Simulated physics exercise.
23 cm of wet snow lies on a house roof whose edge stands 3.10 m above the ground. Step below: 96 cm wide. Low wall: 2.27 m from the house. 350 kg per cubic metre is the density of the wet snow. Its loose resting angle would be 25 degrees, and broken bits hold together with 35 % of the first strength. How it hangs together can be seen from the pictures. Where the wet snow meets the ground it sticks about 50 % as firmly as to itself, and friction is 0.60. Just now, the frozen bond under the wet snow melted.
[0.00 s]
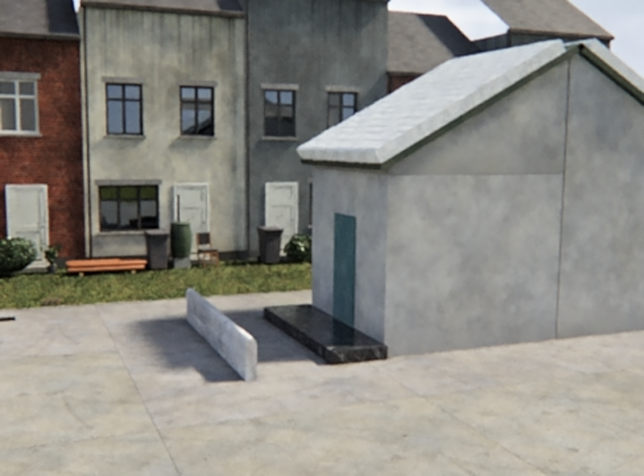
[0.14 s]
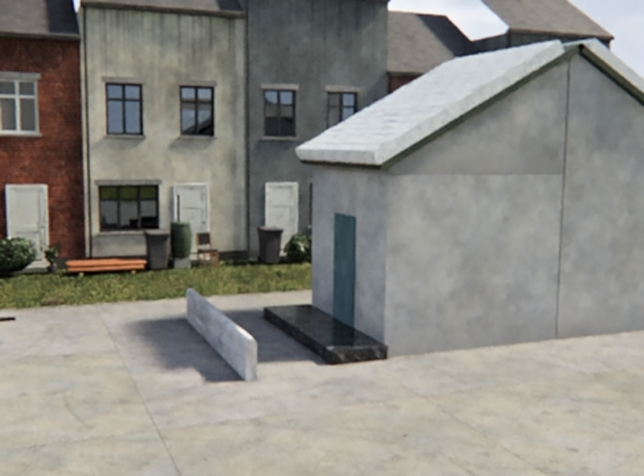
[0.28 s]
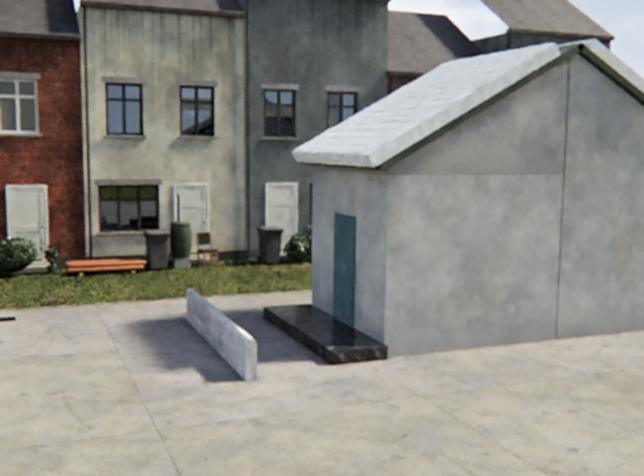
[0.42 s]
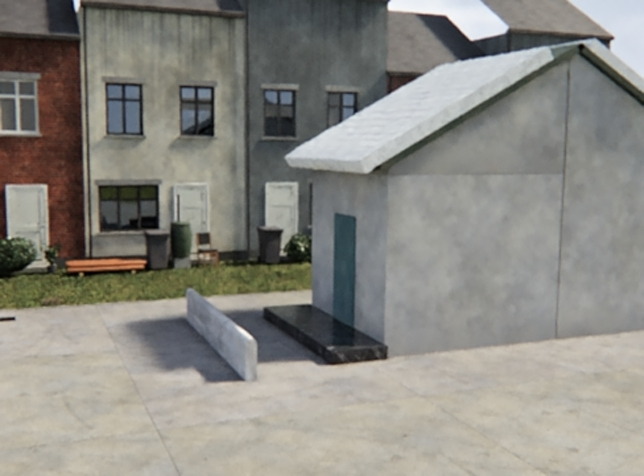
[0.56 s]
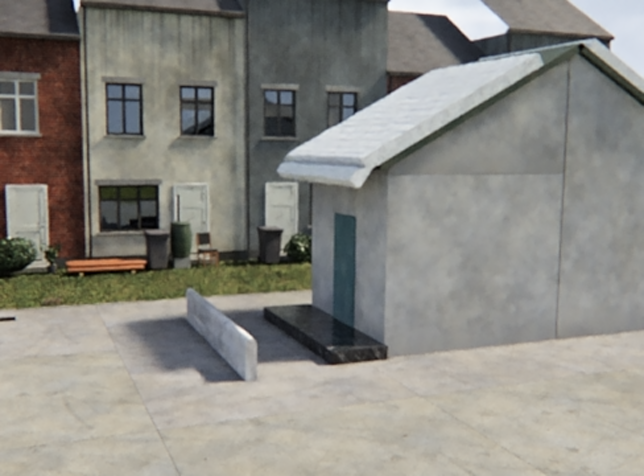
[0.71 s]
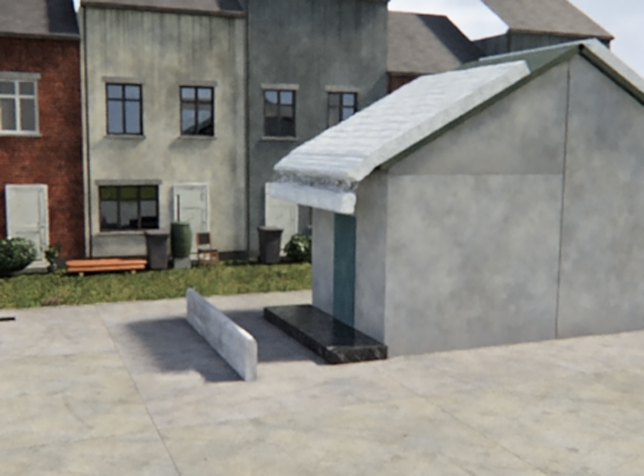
A thick white layer of snow slides slowly down the left slope of a small grey building's roof, pushing past the eave above a teal door until its lower edge cracks and sags. The fixed view looks across a pale paved yard, with a dark step and low light wall left of the building. Behind them, red-brick and grey houses stand beyond a grass strip.
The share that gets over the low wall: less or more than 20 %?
I'd say the figure comes out in excess of 20 percent.
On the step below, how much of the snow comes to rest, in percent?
Something like 0 percent.
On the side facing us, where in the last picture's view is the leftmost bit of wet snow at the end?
Position: About (7, 400).
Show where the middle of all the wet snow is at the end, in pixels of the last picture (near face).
Look near (233, 364) in the final picture.
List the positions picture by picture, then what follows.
In the first picture, foremost bit of the wet snow at (375, 153).
In the second picture, foremost bit of the wet snow at (374, 154), its middle shifted 2.9 cm, 2 % of it past the eaves, in one piece.
In the third picture, foremost bit of the wet snow at (369, 157), its middle shifted 12 cm, 4 % of it past the eaves, in one piece.
In the fourth picture, foremost bit of the wet snow at (361, 164), its middle shifted 28 cm, 8 % of it past the eaves, in one piece.
In the fifth picture, foremost bit of the wet snow at (351, 178), its middle shifted 51 cm, 14 % of it past the eaves, cracking.
In the sixth picture, foremost bit of the wet snow at (341, 208), its middle shifted 82 cm, 21 % of it past the eaves, cracking.
After 1.12 s, 67 % is still on the roof and 0 % is past the low wall.
After 1.62 s, 6 % is still on the roof and 0 % is past the low wall.
After 2.11 s, none is still on the roof and 35 % is past the low wall.
After 2.60 s, none is still on the roof and 35 % is past the low wall.
After 3.00 s, none is still on the roof and 35 % is past the low wall.
